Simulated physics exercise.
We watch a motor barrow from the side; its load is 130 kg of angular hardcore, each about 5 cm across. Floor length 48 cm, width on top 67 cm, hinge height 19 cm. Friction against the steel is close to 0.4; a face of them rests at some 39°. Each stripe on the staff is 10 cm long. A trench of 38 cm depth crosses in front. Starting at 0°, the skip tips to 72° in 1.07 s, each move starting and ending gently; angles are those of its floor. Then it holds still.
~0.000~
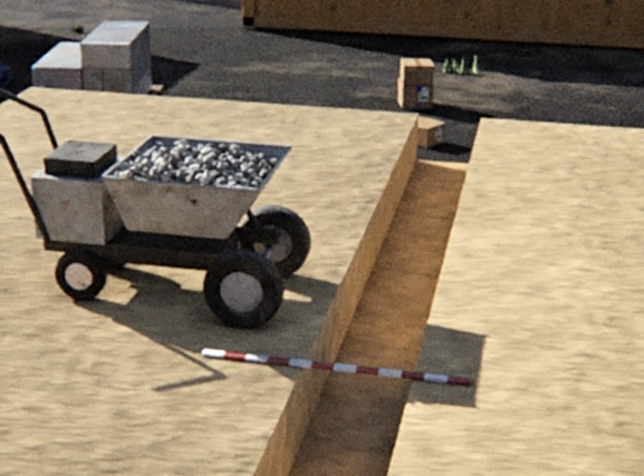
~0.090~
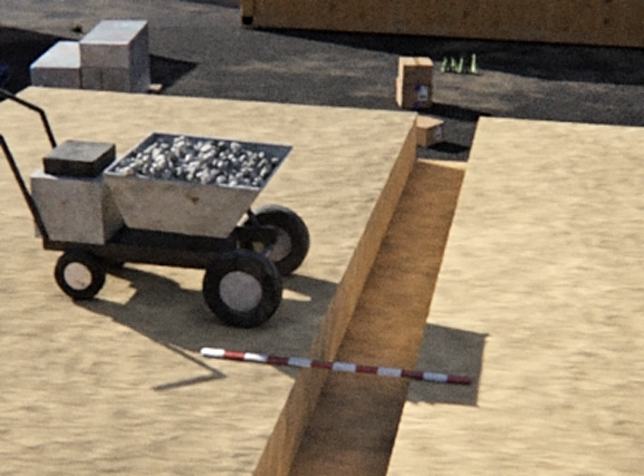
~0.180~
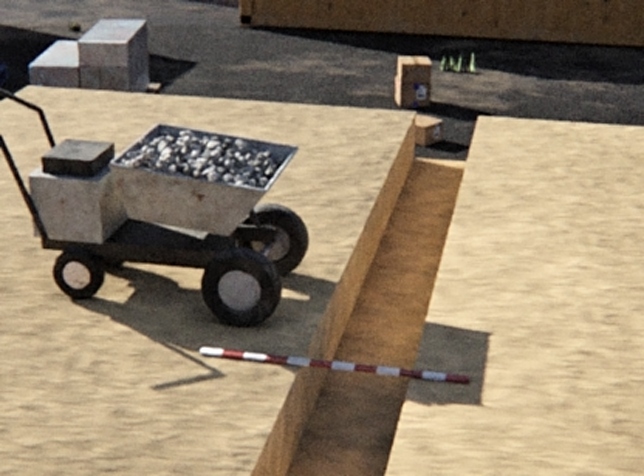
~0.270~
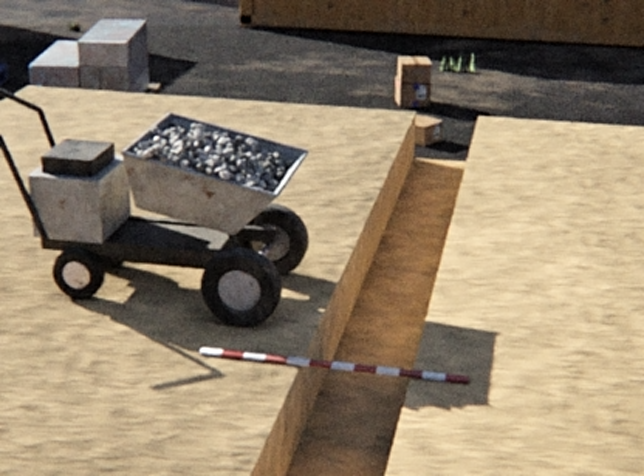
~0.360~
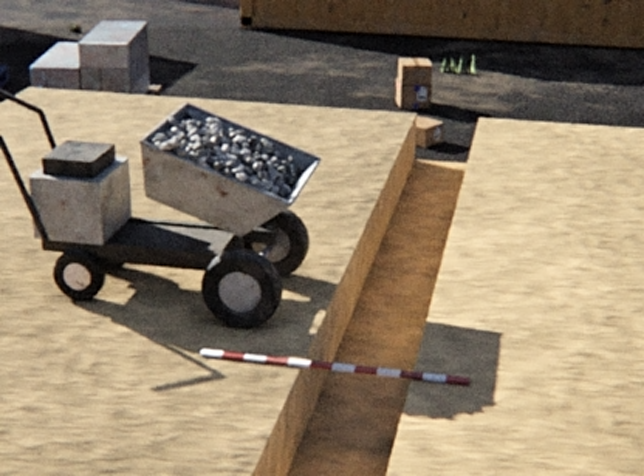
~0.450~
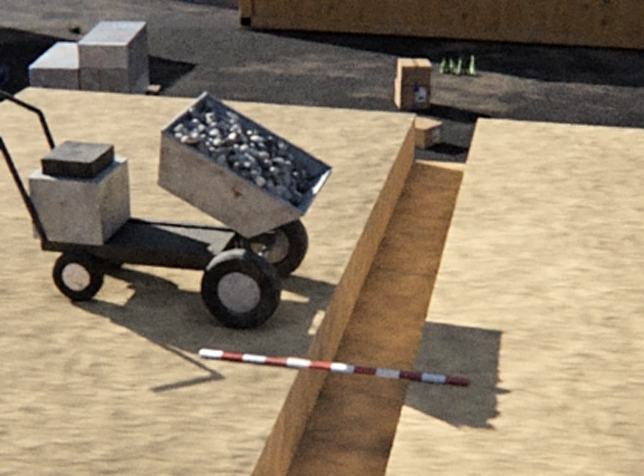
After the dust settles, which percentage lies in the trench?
Close to 74 in a hundred.
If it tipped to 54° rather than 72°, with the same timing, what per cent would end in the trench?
It would be near 25 per cent.
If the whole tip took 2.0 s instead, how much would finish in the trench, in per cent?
Then about 80 per cent.
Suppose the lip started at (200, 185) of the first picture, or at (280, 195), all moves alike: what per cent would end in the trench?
Near 70 per cent from the first place, 55 from the second.
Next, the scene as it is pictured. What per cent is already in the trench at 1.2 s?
Some 30 per cent.
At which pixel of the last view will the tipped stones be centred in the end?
Near (391, 369).
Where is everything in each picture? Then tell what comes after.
The skip is at 0°, its lip at (258, 191); the top of the load is at (181, 154), in the first picture.
The skip is at 1°, its lip at (260, 191); the top of the load is at (182, 151); the stones move at 0.3 m/s on average, in the second picture.
The skip is at 5°, its lip at (266, 192); the top of the load is at (182, 143); the stones move at 0.5 m/s on average, in the third picture.
Lip at (277, 196), floor tilted 11°, highest stones at (175, 135); the stones move at 0.7 m/s on average, in the fourth picture.
The skip is at 19°, its lip at (291, 205); the top of the load is at (186, 124); the stones move at 0.8 m/s on average, in the fifth picture.
Lip at (304, 215), floor tilted 27°, highest stones at (200, 116); the stones move at 0.9 m/s on average, in the sixth picture.
After 0.8 s the floor is at 61°; 100 % in the skip; the foremost stones are at (354, 236).
After 1.2 s the floor is at 72°; 67 % in the skip, 31 % in the trench, 2 % past the trench; the foremost stones are at (444, 314).
After 1.5 s the floor is at 72°; 43 % in the skip, 51 % in the trench, 6 % past the trench; the foremost stones are at (502, 315).
After 3.5 s the floor is at 72°; 21 % in the skip, 74 % in the trench, 6 % past the trench; the foremost stones are at (509, 308).
